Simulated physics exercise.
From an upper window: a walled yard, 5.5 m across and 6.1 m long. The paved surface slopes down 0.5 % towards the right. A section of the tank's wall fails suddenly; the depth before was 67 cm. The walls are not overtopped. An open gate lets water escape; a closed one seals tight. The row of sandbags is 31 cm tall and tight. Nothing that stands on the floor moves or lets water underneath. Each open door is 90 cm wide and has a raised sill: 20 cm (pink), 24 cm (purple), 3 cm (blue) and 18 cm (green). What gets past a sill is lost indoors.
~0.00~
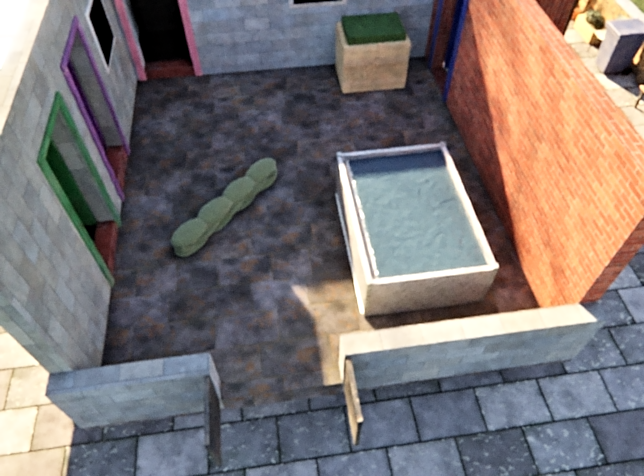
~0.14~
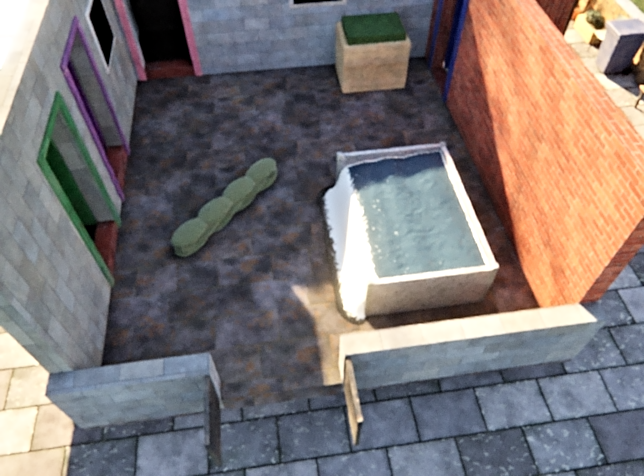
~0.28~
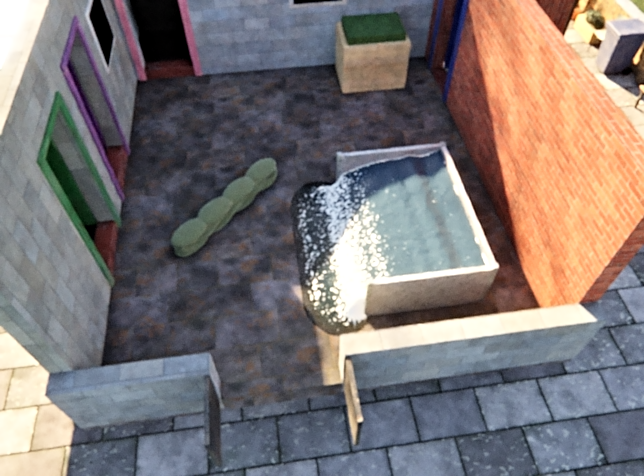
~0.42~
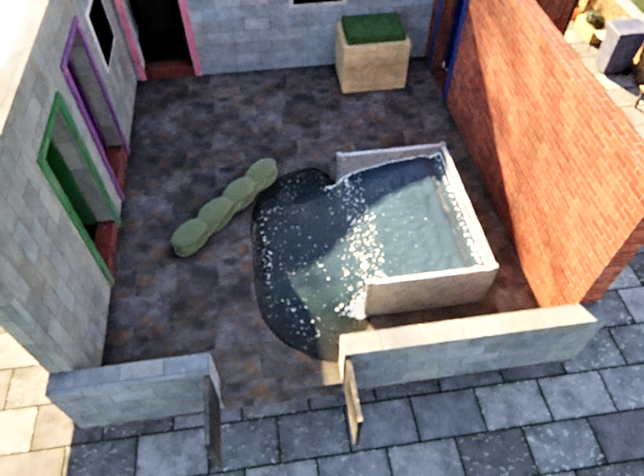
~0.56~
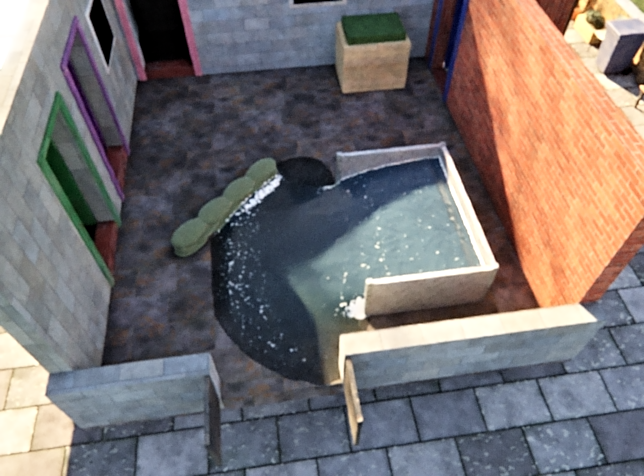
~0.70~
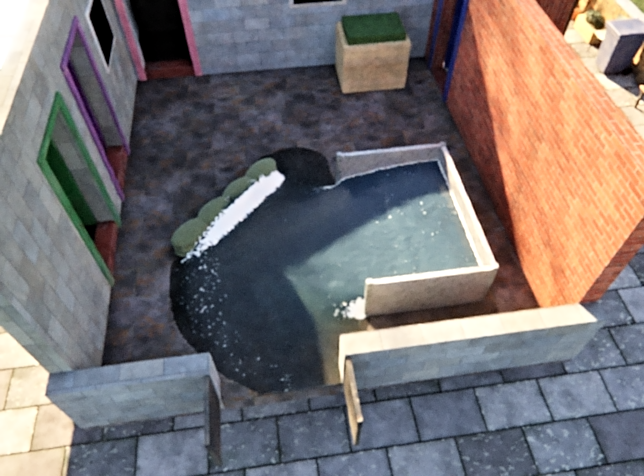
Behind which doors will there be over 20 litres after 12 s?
Door by door: At the pink door it stays under the limit; at the purple door it does not reach the limit; at the blue door it exceeds the limit; at the green door it stays under the limit.
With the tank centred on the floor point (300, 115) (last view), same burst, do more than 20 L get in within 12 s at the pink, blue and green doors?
Then: Pink over, blue not over, green not over.
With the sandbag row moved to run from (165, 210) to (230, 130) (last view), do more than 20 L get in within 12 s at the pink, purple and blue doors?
Then: Pink below, purple below, blue above.
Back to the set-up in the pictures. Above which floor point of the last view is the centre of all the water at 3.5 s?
At about (255, 255).
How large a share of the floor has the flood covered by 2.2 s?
Near 40 per cent is wet.
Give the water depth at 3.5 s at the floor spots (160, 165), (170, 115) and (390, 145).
About 4, 2 and 1 cm.
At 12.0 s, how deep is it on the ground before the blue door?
Some 7.5 cm.
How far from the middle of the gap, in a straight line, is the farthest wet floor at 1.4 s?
Some 3.6 m out.
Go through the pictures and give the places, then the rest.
The first picture shows still water, 67 cm deep, in the tank at (409, 210).
In the second picture, the front is at (363, 319), 1.1 m from the gap at (353, 238); 0.4 m2 of floor is under water; 67 cm left at the back of the tank.
In the third picture, water pours out at (353, 239) and has run 1.3 m, to (346, 330); typically 12 cm deep outside, 65 cm at the tank's back.
In the fourth picture, water pours out at (353, 240) and has run 1.6 m, to a hidden place; typically 10 cm deep outside, 57 cm at the tank's back.
In the fifth picture, the front is at a hidden place, 2.0 m from the gap at (353, 240); 4.9 m2 of floor is under water; 56 cm left at the back of the tank.
In the sixth picture, water pours out at (353, 241) and has run 2.5 m, to (181, 313); typically 8 cm deep outside, 51 cm at the tank's back.
After 1.4 s water covers 30 % of the floor and is deepest (42 cm) near (108, 326); pink door not reached, purple door not reached, blue door not reached, green door 9 cm at the sill, 1 L in.
After 2.2 s water covers 40 % of the floor and is deepest (46 cm) near (99, 396); pink door not reached, purple door 2 cm at the sill, 0 L in, blue door not reached, green door 13 cm at the sill, 1 L in.
After 3.5 s water covers 65 % of the floor and is deepest (22 cm) near (99, 396); pink door not reached, purple door 4 cm at the sill, 0 L in, blue door not reached, green door 14 cm at the sill, 3 L in.
After 7.0 s water covers 90 % of the floor and is deepest (12 cm) near (297, 95); pink door 7 cm at the sill, 0 L in, purple door 2 cm at the sill, 0 L in, blue door 4 cm at the sill, 5 L in, green door 5 cm at the sill, 3 L in.
After 12.0 s water covers 95 % of the floor and is deepest (10 cm) near (443, 108); pink door 3 cm at the sill, 0 L in, purple door 4 cm at the sill, 0 L in, blue door 8 cm at the sill, 52 L in, green door 1 cm at the sill, 3 L in.
